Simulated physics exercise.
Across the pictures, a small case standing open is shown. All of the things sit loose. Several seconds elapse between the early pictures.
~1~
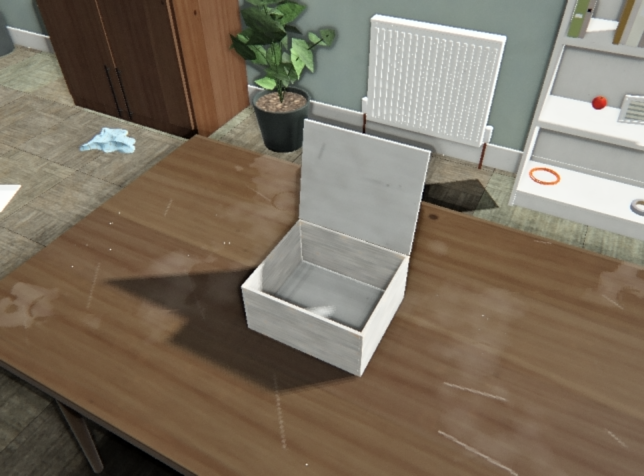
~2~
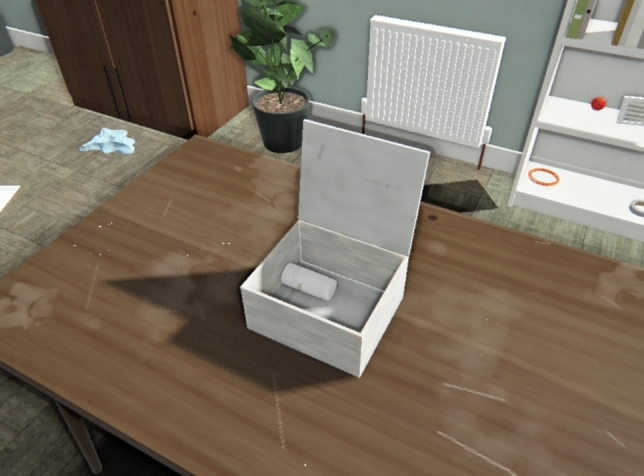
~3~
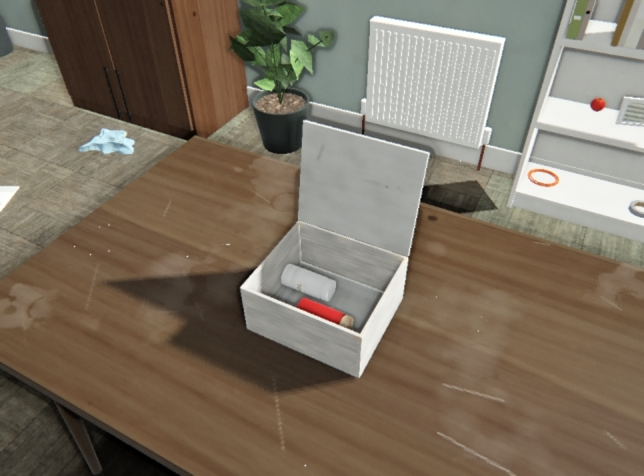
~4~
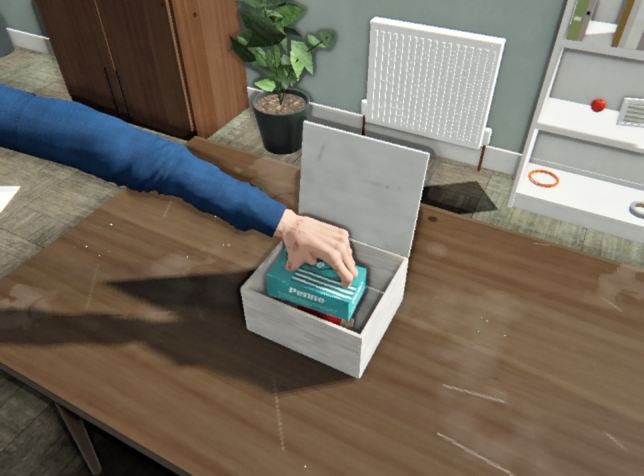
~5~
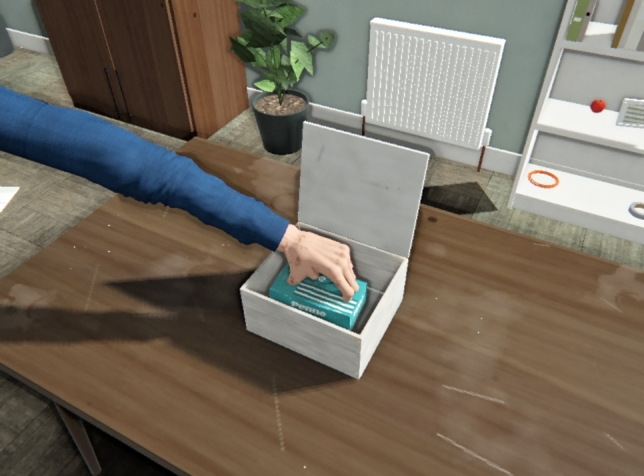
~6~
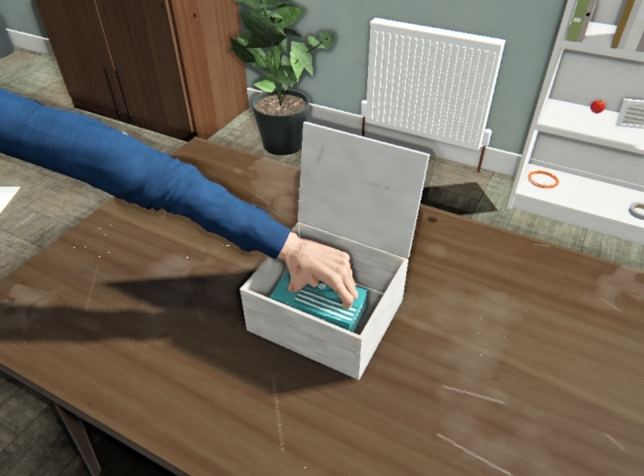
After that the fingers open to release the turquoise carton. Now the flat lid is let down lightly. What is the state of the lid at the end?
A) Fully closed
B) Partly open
Option A: Fully closed.
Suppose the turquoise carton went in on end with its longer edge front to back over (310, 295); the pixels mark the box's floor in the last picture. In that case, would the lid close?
Result: Lid remains raised.
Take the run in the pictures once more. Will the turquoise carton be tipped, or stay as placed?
Simply put, it gets tilted.
Then, 1.10 s later than the last frame, lid starting down; turquoise carton tilted by 26° near (316, 307).
Then, 1.60 s later than the last frame, lid 58° above the rim; turquoise carton tilted by 26° near (316, 307).
Then, 1.80 s later than the last frame, lid 34° above the rim; turquoise carton tilted by 26° near (316, 307).
Then, 2.00 s later than the last frame, lid 3° above the rim; turquoise carton tilted by 26° near (316, 307).
When it is over, lid shut; left askew, turquoise carton; the other 2 as before. End places, in pixels of the last picture, turquoise carton near (316, 307).
